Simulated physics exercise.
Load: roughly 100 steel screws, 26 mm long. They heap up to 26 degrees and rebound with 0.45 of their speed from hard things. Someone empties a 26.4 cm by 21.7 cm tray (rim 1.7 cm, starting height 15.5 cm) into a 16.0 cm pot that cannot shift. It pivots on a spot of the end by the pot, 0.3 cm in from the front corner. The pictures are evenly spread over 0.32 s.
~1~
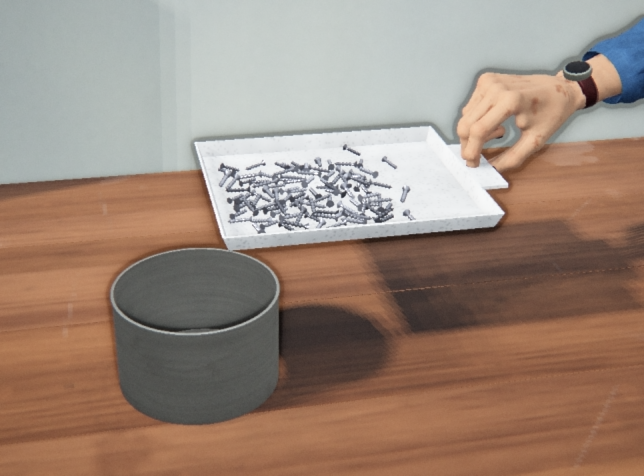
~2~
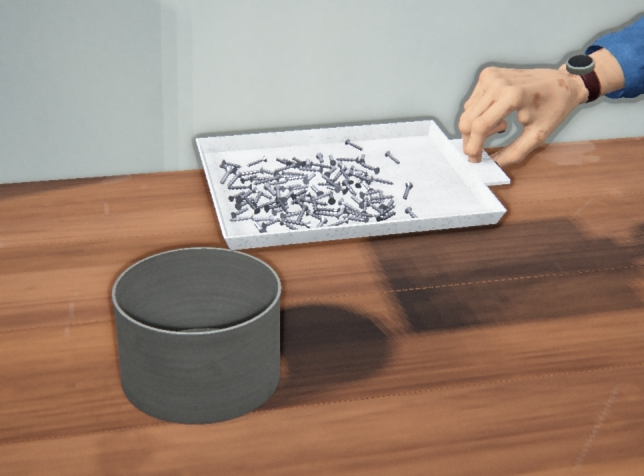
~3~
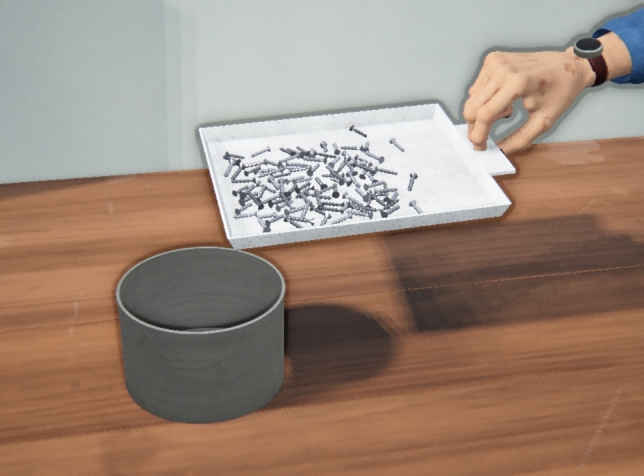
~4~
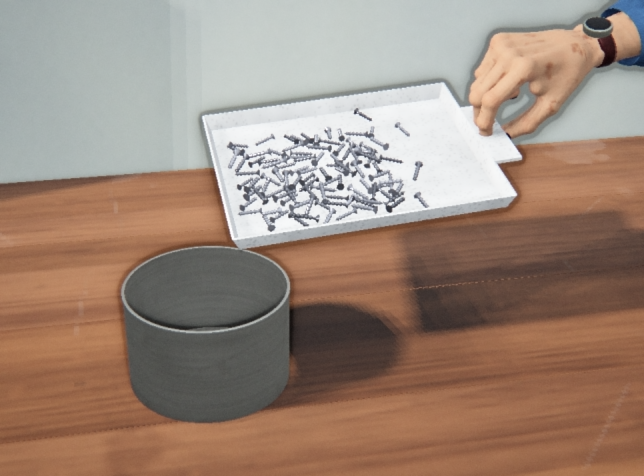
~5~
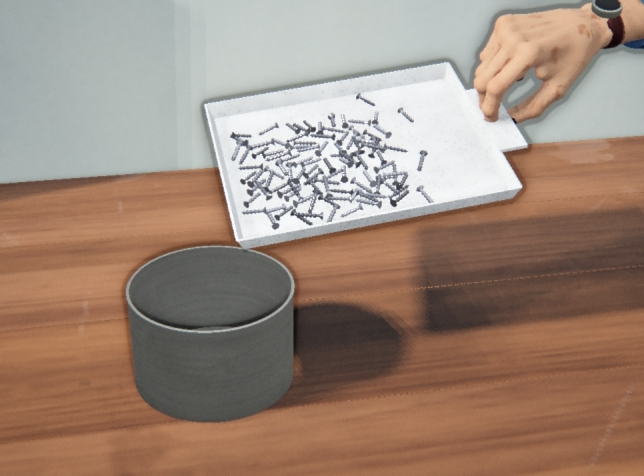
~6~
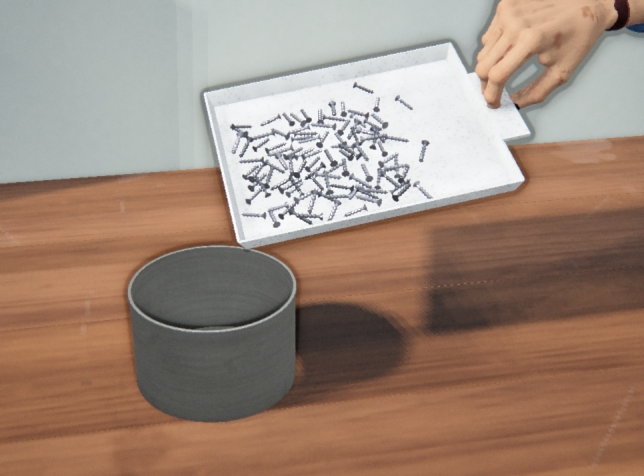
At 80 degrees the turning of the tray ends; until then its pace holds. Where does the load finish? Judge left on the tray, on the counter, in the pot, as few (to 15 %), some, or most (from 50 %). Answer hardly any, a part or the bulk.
Tray: Hardly any, counter: A part, pot: The bulk.
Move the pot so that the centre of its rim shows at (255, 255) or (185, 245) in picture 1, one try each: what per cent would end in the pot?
Some 0 and 0 per cent.
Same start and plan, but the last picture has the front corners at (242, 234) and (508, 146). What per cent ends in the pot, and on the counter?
Pot 85, counter 15.
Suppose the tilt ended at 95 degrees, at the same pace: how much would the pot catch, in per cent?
Then about 70 per cent.
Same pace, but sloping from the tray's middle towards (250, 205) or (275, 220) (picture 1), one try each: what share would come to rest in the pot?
Some 75 and 100 per cent.
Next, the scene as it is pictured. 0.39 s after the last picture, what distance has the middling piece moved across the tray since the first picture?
Roughly 7 cm.
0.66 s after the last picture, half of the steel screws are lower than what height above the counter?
Some 18 cm.
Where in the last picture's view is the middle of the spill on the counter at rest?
At about (290, 443).
Then, 0.39 s after the last picture, tilt 48 degrees; the tray holds 100 %, the pot 0 %.
Then, 0.66 s after the last picture, tilt 68 degrees; the tray holds 75 %, the pot 5 %.
Then, 1.03 s after the last picture, tilt 80 degrees; the tray holds 5 %, the pot 65 %.
In the end, tray 0 %, counter 30 %, pot 70 %.
